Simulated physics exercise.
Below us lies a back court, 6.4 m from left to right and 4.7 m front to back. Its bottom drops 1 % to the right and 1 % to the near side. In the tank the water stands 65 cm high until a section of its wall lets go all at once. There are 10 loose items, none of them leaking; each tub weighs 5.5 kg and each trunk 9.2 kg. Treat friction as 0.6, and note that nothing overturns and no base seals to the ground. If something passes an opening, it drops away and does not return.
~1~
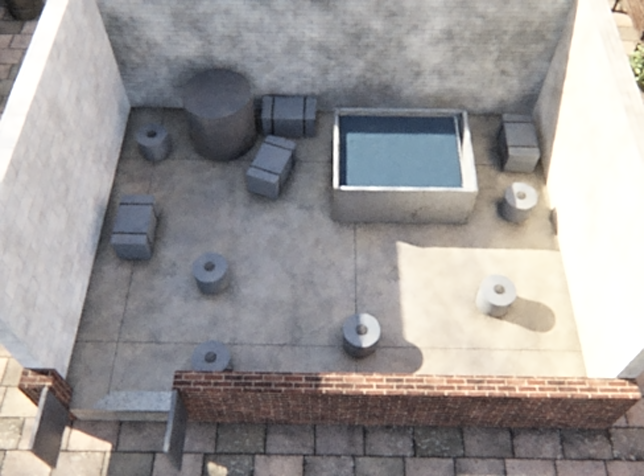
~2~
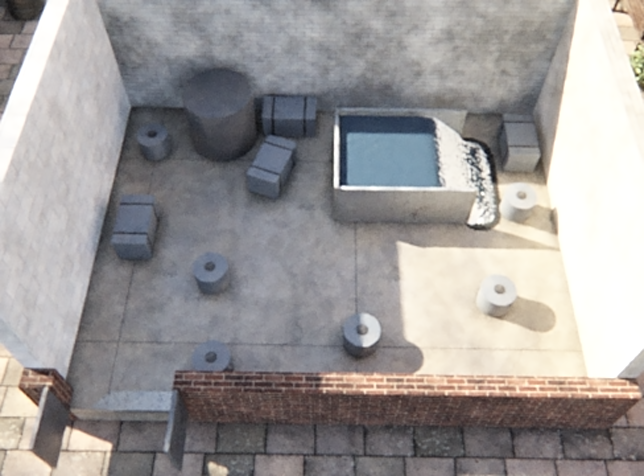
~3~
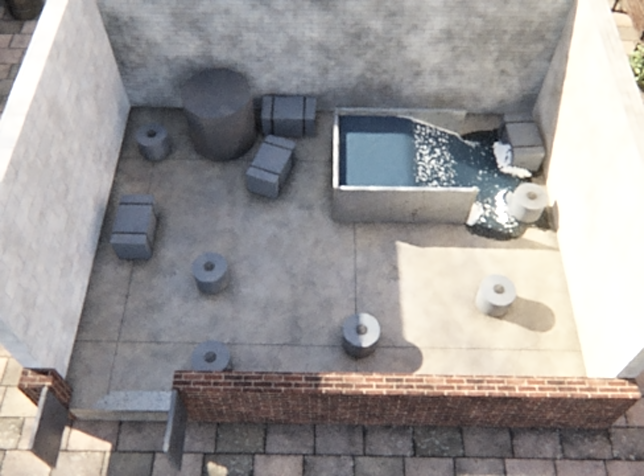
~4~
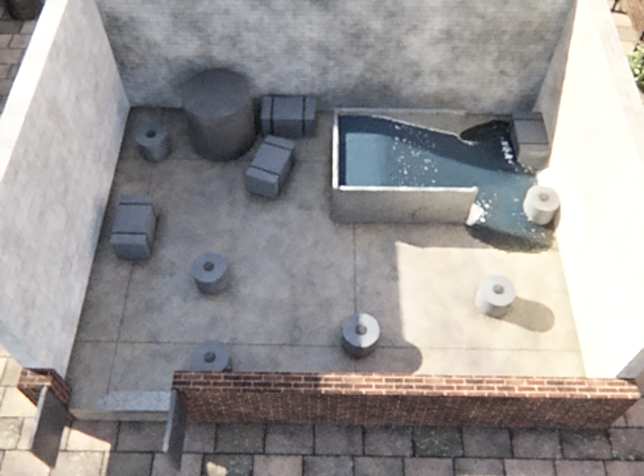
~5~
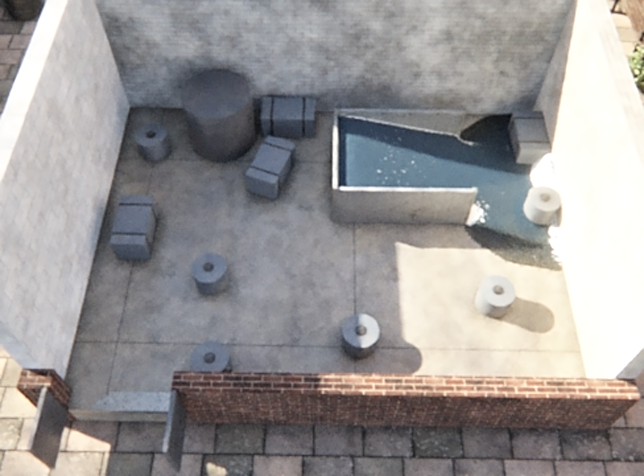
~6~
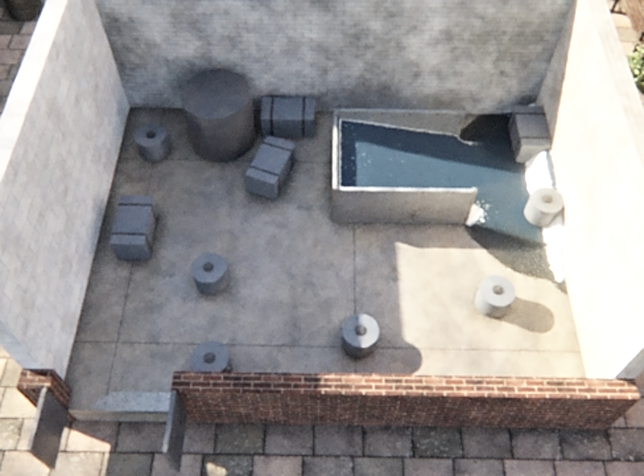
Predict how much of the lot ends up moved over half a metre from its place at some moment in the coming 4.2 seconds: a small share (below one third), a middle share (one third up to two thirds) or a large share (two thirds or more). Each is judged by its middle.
It will be a large share, two thirds or more.
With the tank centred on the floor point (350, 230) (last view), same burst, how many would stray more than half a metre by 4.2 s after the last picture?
So the tally would be 7.
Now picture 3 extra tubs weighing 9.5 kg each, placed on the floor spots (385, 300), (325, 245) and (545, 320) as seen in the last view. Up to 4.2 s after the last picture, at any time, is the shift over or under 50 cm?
Order as listed: Inside half a metre / inside half a metre / beyond half a metre.
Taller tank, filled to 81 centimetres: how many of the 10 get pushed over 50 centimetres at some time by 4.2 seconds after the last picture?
That would give 8.
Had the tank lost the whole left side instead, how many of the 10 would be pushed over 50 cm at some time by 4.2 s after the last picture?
Then it comes to 6.
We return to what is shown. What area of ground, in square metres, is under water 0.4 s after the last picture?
That flooded area is roughly 6.5 m2.
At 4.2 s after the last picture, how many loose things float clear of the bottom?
At that time, 7.
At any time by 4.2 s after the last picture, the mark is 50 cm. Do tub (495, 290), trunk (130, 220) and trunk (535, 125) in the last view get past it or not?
First exceeding it, second falling below it, third exceeding it.
Then, 0.4 s after the last picture 1 of 10 are over 50 cm from their spots; 2 afloat.
Then, 1.5 s after the last picture 3 of 10 are over 50 cm from their spots; 2 afloat.
Then, 2.8 s after the last picture 4 of 10 are over 50 cm from their spots; 4 afloat.
Then, 4.2 s after the last picture 7 of 10 are over 50 cm from their spots, and 7 have been at some point; 7 afloat.
